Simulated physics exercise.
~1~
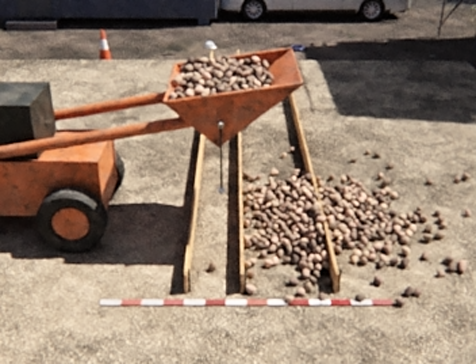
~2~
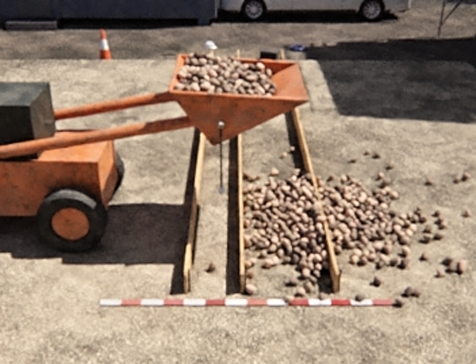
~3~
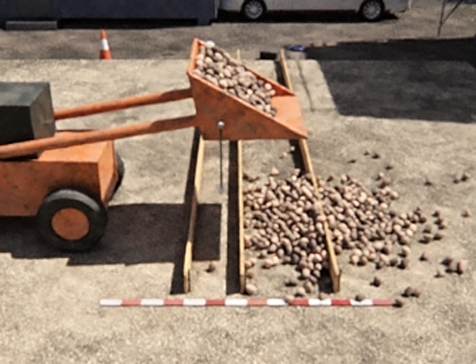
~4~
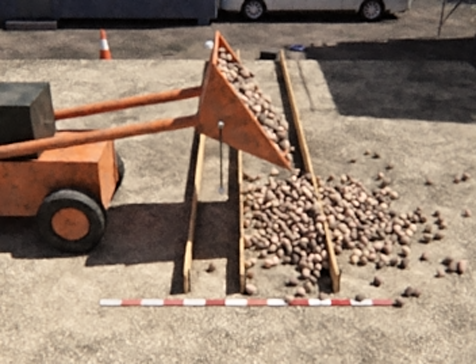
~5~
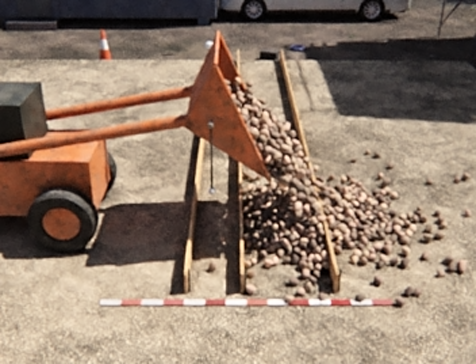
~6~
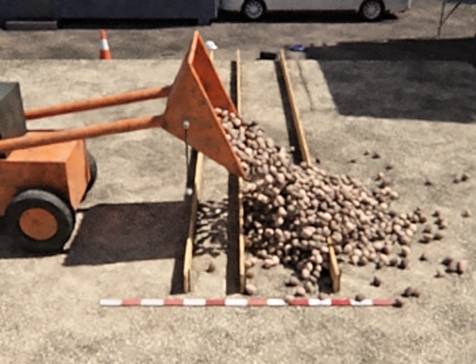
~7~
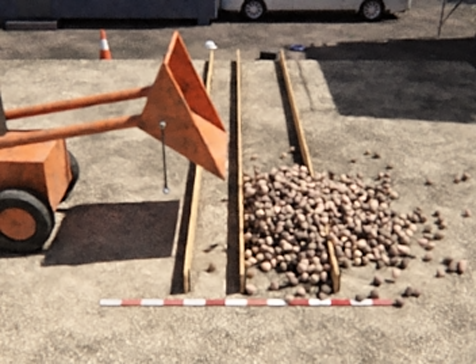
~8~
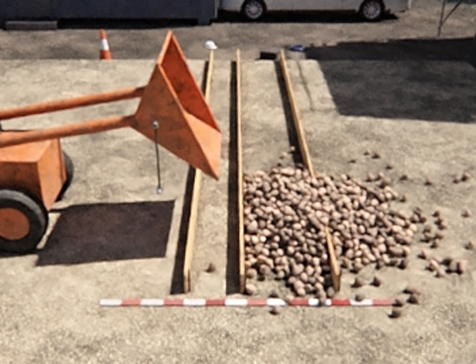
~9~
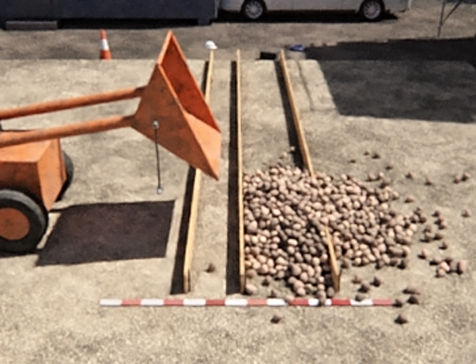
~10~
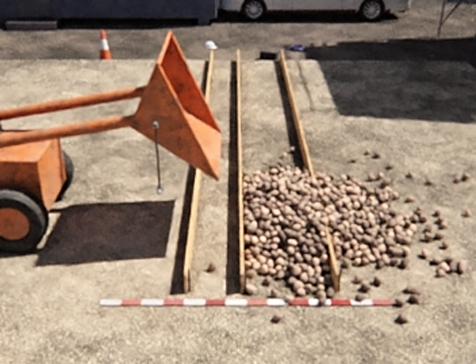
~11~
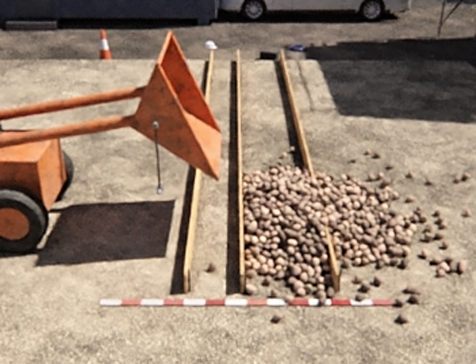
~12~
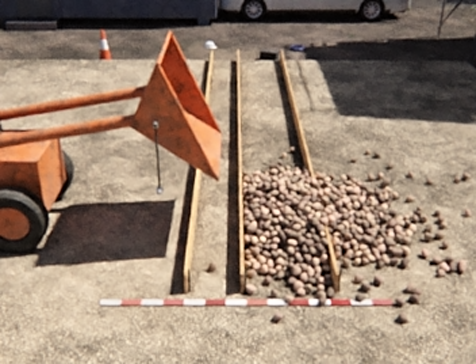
Sunlit paved yard with an orange loader tipping brown stones onto a loose heap across boards, backing left and stopping with bucket emptied.
